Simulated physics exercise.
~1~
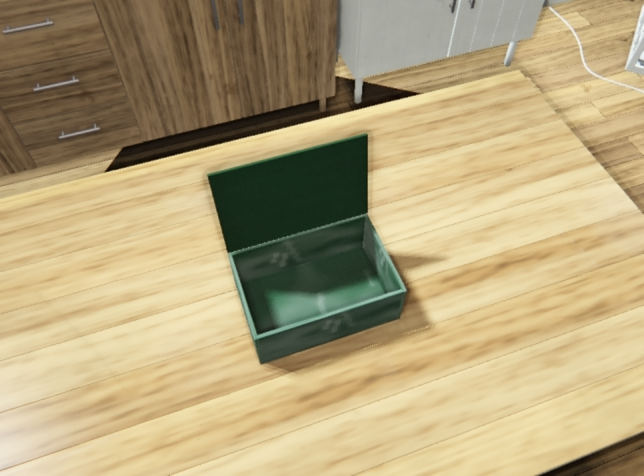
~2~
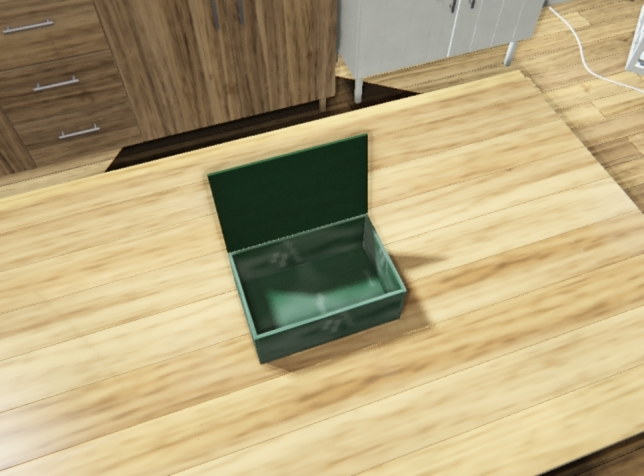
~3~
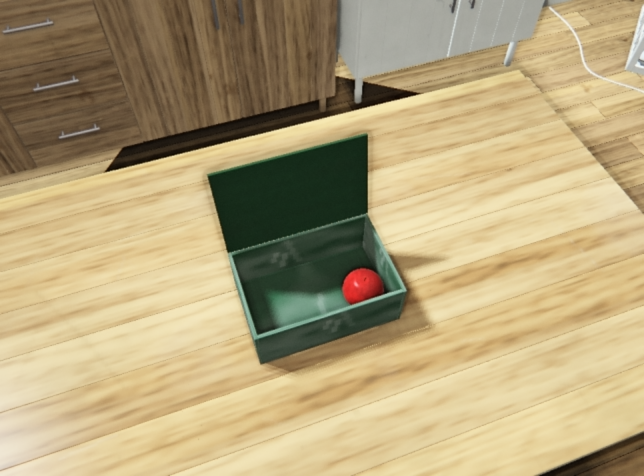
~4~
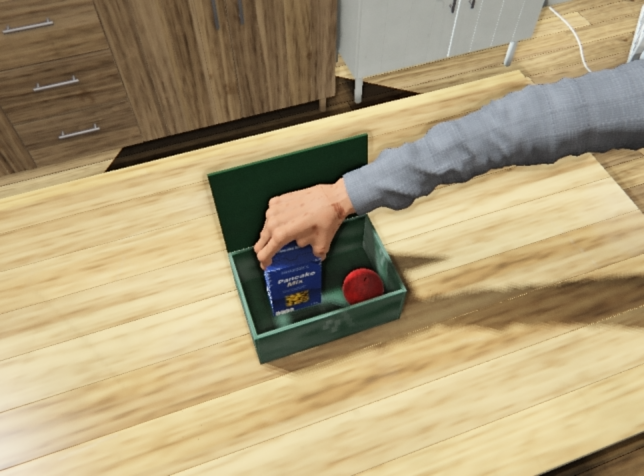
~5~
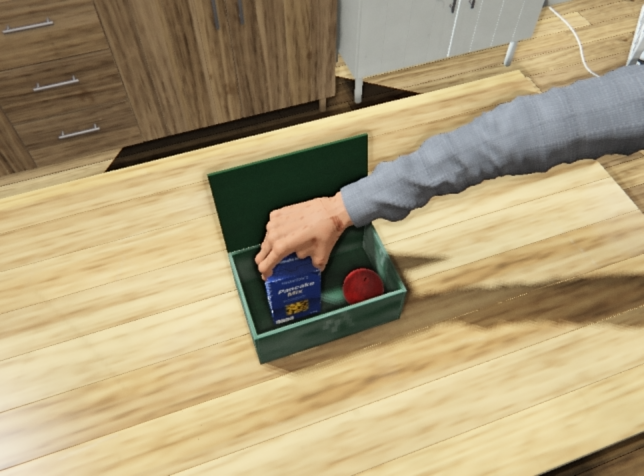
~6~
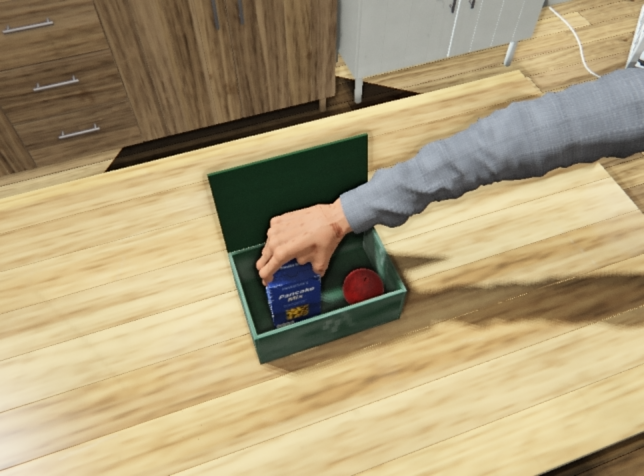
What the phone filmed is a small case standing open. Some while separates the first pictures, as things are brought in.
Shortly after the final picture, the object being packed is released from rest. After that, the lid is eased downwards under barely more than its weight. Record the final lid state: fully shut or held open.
Final lid state: Held open.
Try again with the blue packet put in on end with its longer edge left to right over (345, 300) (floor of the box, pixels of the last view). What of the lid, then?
Put it in like that and the lid gets all the way down.
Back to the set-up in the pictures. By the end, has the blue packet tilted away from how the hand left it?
Simply put, the blue packet remains unturned.
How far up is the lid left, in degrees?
Angle: About 35°.
Then, 1.10 s on from there, lid starting down.
Then, 1.50 s on from there, lid 66° above the rim.
Then, 1.80 s on from there, lid 48° above the rim.
In the end, lid 34° above the rim; both unmoved. At the end, from the last picture's camera, blue packet near (293, 292).
